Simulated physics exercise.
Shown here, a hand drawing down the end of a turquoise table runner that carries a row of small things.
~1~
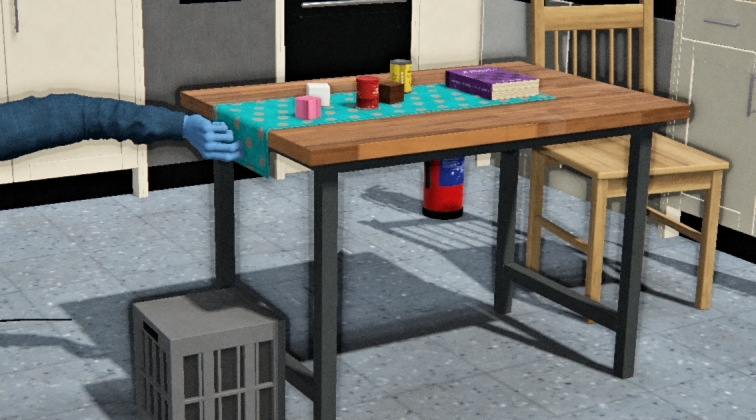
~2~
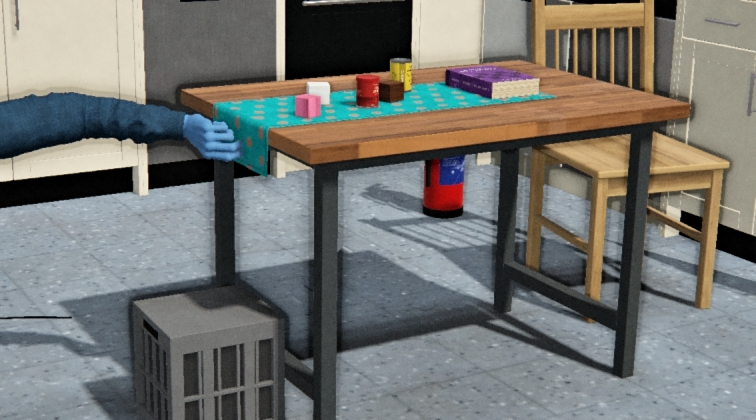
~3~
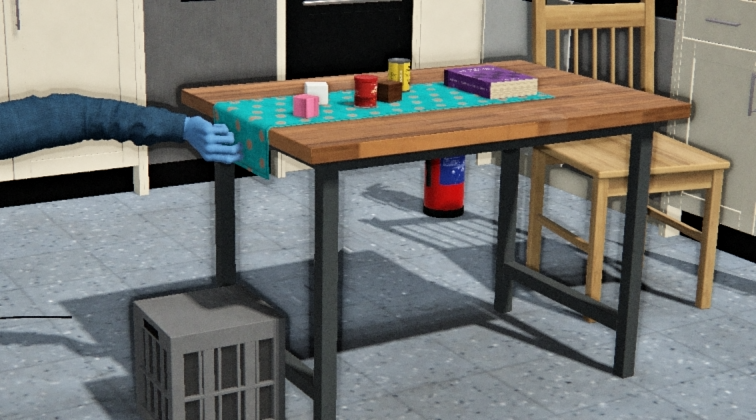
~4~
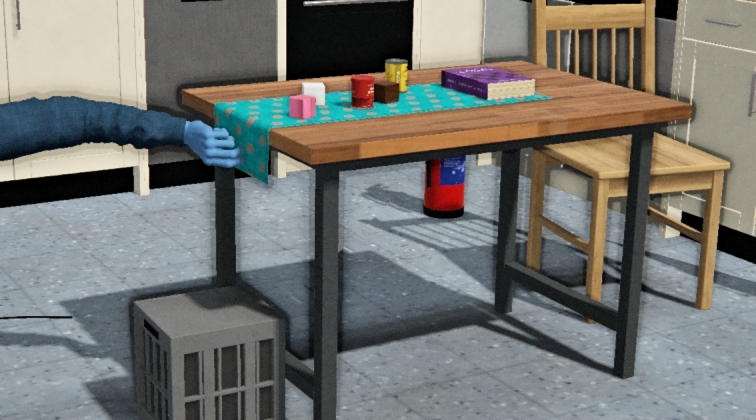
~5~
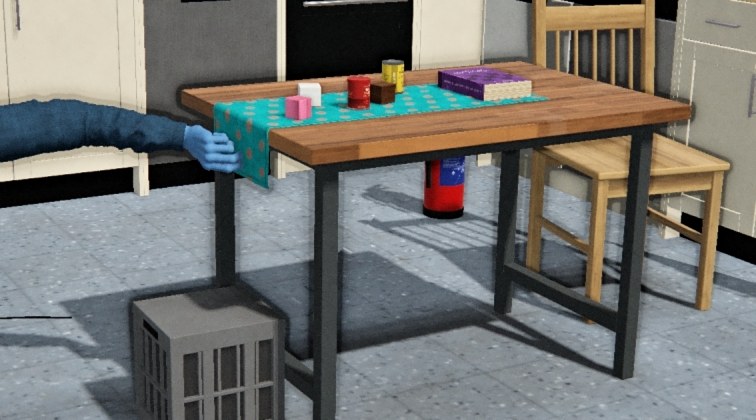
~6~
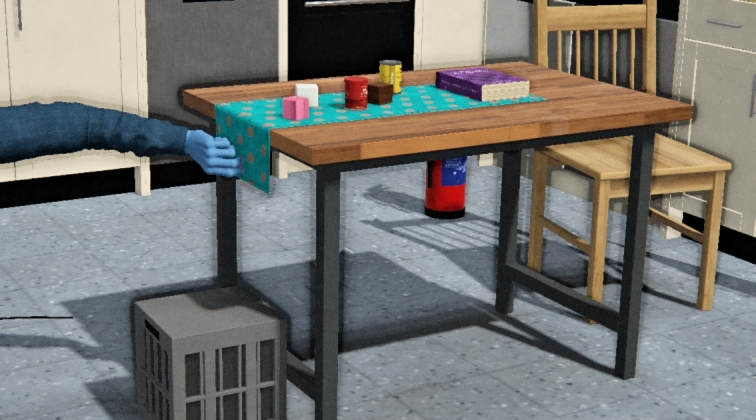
The clip opens on a blue-gloved hand gripping the end of a turquoise table runner on a wooden table, with small cubes, cans and a purple book on top. The hand draws the cloth slightly downward, and the hem lowers a little while the objects shift slightly left with it.
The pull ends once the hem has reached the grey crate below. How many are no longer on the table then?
Over the edge go three.
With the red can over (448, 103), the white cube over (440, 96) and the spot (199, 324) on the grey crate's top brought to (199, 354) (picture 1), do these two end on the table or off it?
The red can holds on, the white cube stays on.
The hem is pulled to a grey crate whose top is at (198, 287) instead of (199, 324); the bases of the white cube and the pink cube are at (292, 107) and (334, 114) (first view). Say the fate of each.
The white cube falls, the pink cube goes over.
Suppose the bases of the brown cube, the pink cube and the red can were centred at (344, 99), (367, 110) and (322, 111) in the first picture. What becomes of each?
The brown cube is carried off; the pink cube tumbles off; the red can comes down.
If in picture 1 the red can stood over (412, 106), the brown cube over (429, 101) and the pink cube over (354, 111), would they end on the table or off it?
The red can survives; the brown cube remains up; the pink cube comes down.
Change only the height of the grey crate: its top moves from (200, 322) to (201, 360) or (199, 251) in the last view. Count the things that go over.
Then 4 and 1.
Soon after, hem near (240, 253); pink cube gone.
After that, hem near (239, 292); pink cube and white cube gone.
In the end, hem on the crate; pink cube, white cube and red can gone. The table loses three.
